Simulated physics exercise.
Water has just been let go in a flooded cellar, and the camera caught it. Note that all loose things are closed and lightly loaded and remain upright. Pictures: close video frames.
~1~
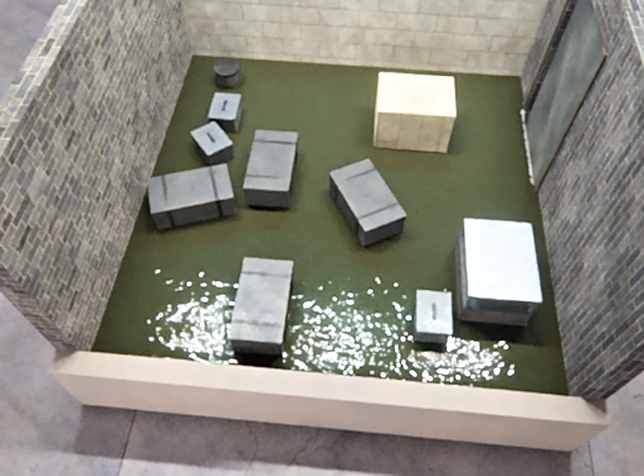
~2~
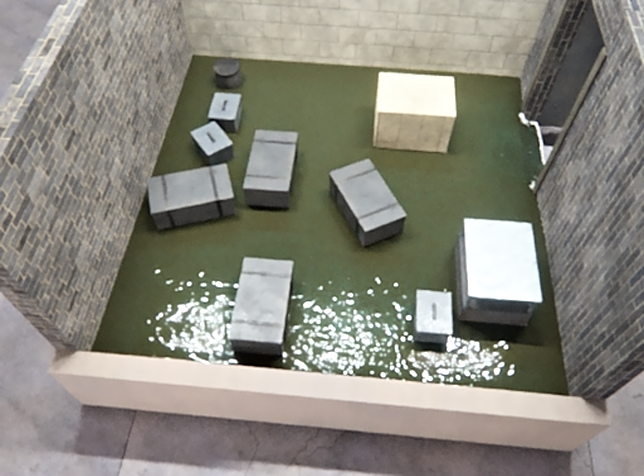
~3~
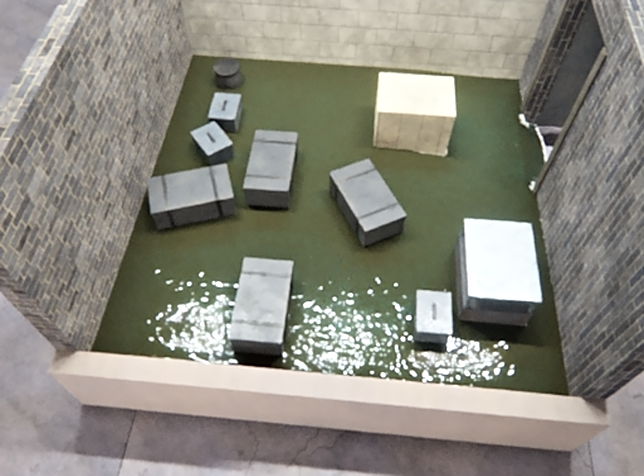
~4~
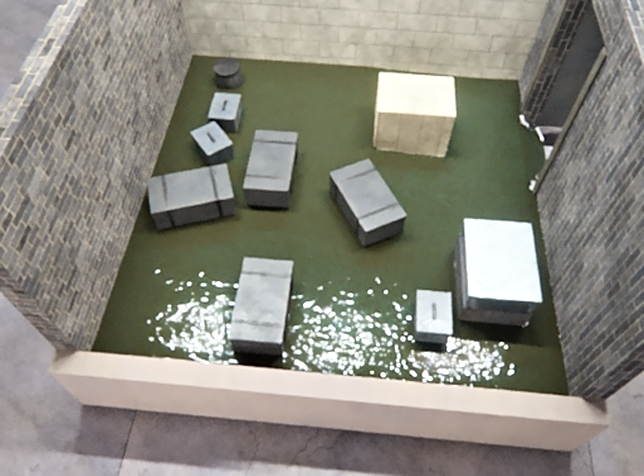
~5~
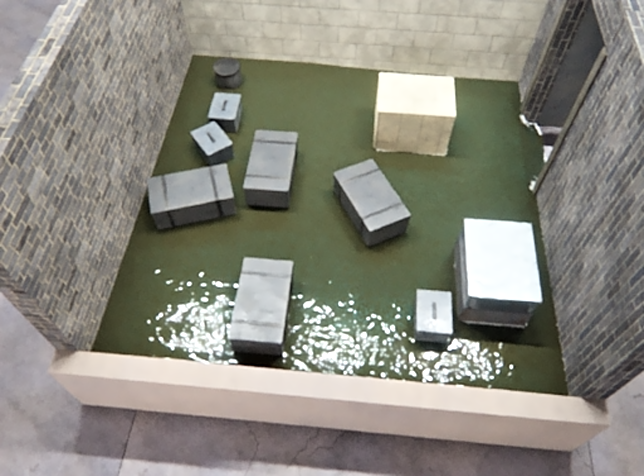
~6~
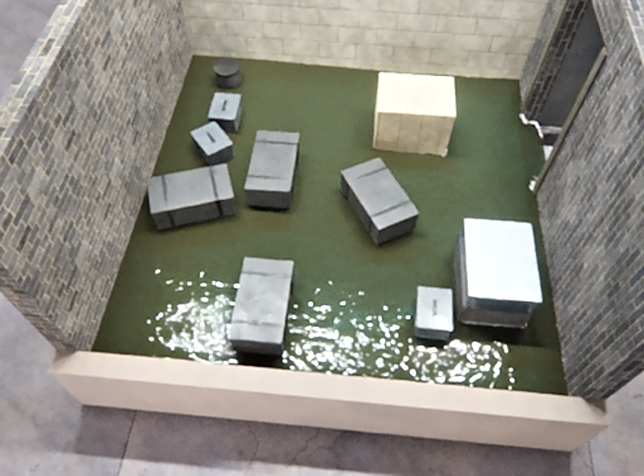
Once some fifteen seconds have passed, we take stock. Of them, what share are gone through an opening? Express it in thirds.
Result: Low band.
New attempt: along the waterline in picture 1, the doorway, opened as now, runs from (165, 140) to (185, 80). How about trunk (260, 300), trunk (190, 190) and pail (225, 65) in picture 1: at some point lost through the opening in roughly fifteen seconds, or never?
The three come to no escape, escape and escape, in that order.
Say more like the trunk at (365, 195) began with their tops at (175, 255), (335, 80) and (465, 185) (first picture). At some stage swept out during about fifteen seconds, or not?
In turn: No, carried outside, gone.
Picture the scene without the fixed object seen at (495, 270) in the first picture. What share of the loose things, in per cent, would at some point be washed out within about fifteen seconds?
Something like 20 percent, roughly.
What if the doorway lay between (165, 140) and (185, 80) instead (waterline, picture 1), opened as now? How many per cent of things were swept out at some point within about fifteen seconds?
Estimate: Around 80 per cent.
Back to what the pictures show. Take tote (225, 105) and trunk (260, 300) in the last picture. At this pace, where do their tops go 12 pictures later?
(258, 102) and (292, 288), roughly.
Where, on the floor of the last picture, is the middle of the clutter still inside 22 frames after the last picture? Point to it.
The remaining things centre around (314, 180).
A moment on, 0 of 8 are out; 8 afloat.
Next, 0 of 8 are out; 8 afloat.
Later, 1 of 8 are out; 7 afloat.
In the end, 1 of 8 are out; 7 afloat.
